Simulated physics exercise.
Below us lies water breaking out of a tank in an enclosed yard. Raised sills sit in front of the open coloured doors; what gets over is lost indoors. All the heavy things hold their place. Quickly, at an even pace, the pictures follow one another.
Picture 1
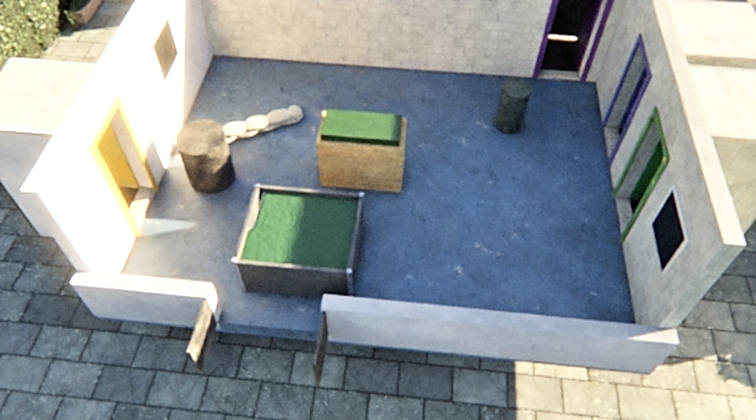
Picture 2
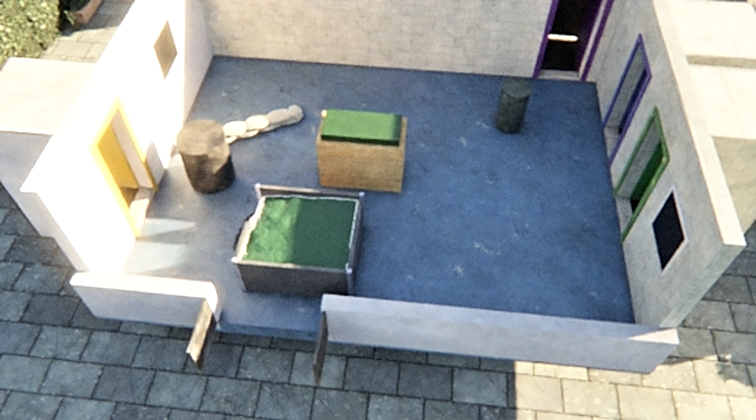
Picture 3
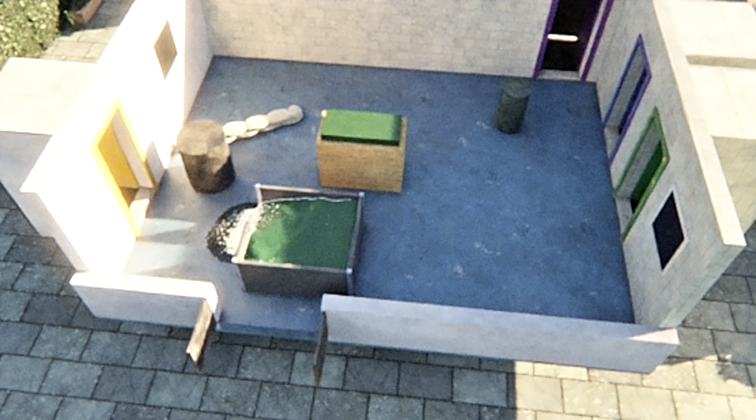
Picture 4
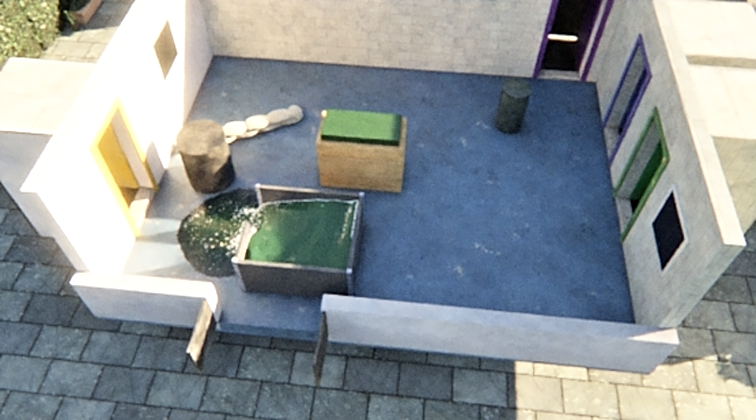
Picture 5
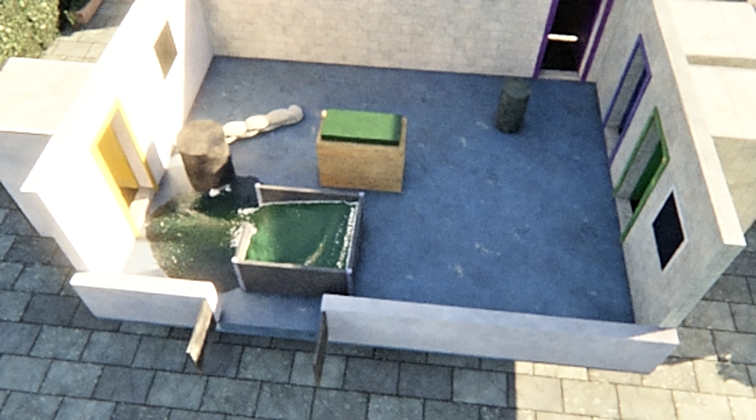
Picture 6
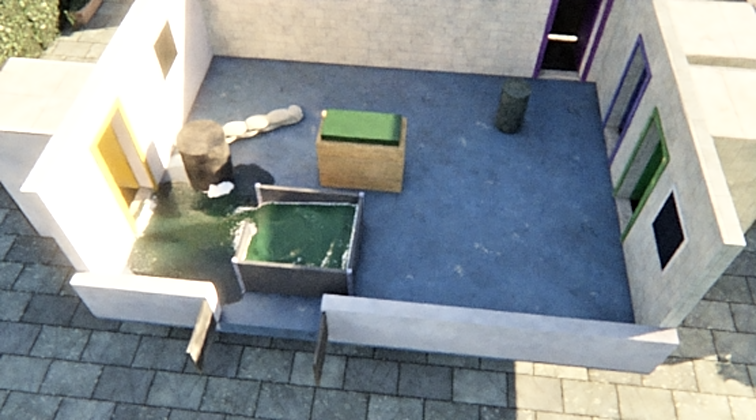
In a walled yard, green water pours from a tank's left side and spreads toward the yellow door.
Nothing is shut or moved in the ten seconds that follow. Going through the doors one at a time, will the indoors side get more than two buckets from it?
Outcome: I expect the blue door to let through an acceptable amount. I expect the purple door to let through an acceptable amount. I expect the yellow door to let through too much. I expect the green door to let through an acceptable amount.
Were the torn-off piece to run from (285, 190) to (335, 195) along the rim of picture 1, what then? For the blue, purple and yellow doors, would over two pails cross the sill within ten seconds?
Blue door stays within the limit, purple door stays within the limit, yellow door stays within the limit.
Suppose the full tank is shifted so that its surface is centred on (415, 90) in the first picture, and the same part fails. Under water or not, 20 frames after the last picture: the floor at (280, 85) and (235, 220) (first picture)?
Spot one ends up sodden, spot two sodden.
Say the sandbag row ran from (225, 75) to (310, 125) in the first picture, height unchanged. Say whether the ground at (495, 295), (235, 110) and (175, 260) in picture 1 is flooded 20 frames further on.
Taking the spots in turn: Untouched, submerged and submerged.
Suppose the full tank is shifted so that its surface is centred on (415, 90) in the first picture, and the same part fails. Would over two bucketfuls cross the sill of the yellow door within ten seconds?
Briefly, yellow remains below.
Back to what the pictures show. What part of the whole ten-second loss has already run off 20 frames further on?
Close to 55 per cent, I'd say.
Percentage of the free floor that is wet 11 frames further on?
15 %.
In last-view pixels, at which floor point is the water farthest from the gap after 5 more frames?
About (184, 125).
A moment on, water covers 10 % of the floor; the blue door not reached, the purple door not reached, the yellow door over two buckets in, the green door not reached.
Next, water covers 15 % of the floor; the blue door not reached, the purple door not reached, the yellow door far over two buckets in, the green door not reached.
Then, water covers 25 % of the floor; the blue door not reached, the purple door not reached, the yellow door far over two buckets in, the green door not reached.
Later, water covers 40 % of the floor; the blue door not reached, the purple door not reached, the yellow door far over two buckets in, the green door not reached.
In the end, water covers 55 % of the floor; the blue door not reached, the purple door not reached, the yellow door far over two buckets in, the green door not reached.
